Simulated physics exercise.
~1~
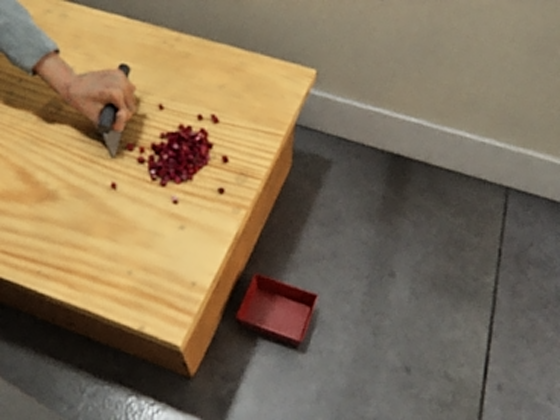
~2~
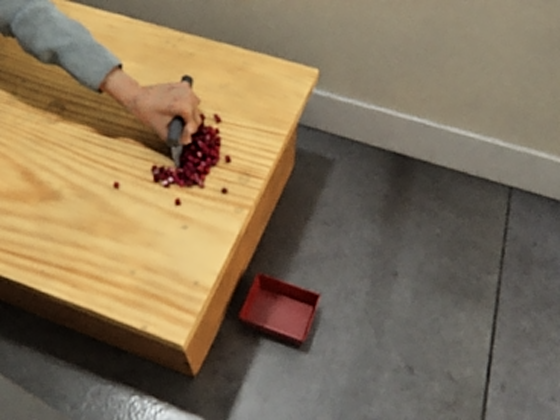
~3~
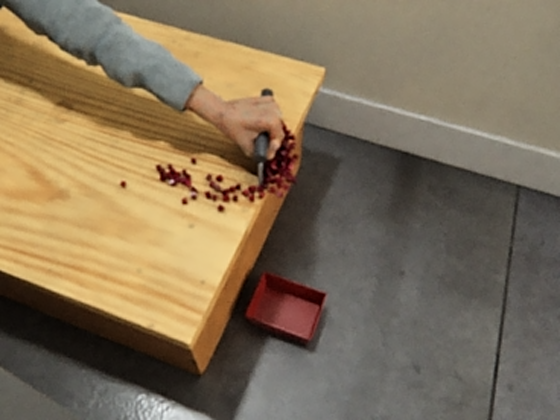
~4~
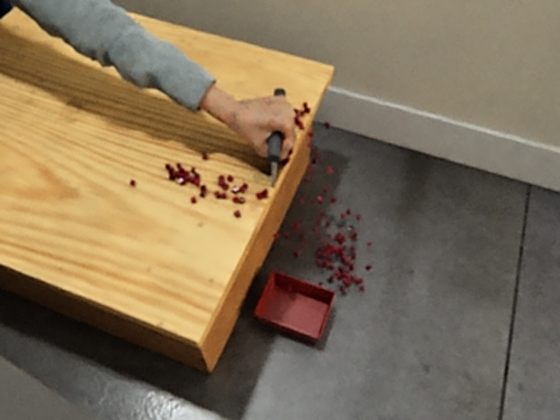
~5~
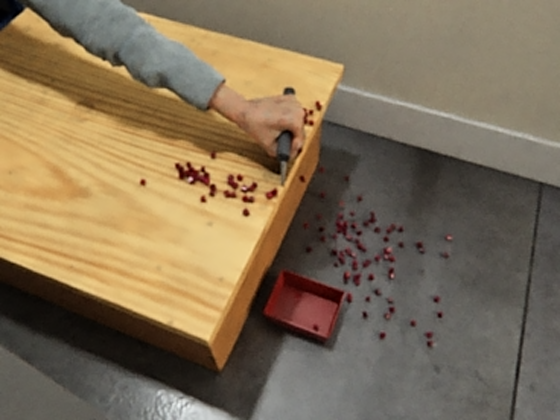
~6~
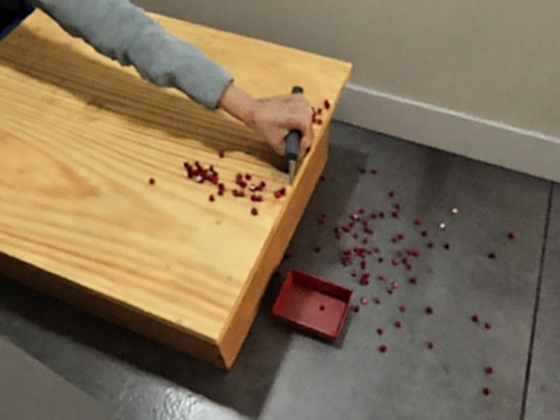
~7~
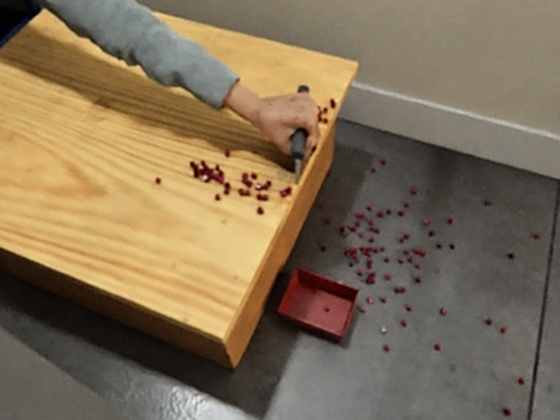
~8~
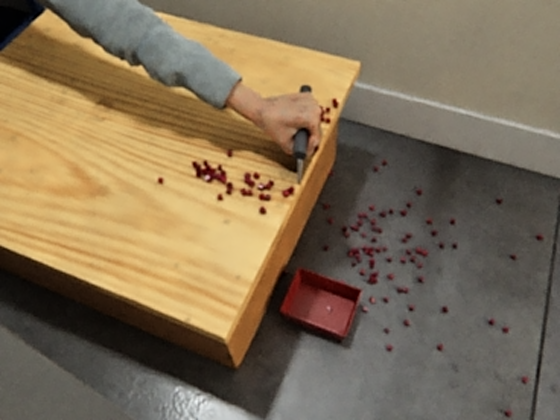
A hand in a grey-blue sleeve grips a dark scraper over a pile of small deep red cubes on a pale wooden platform, seen from above at an angle. A red open tin sits on the dark grey tiled floor beside the platform, near a pale wall. The hand pushes the scraper to the right, spreading the pile toward the edge, and stops there. Many cubes spill over, fall past the tin and scatter widely across the floor to the right. The tin ends almost empty, while the remaining cubes lie strewn on the wood around the still hand.
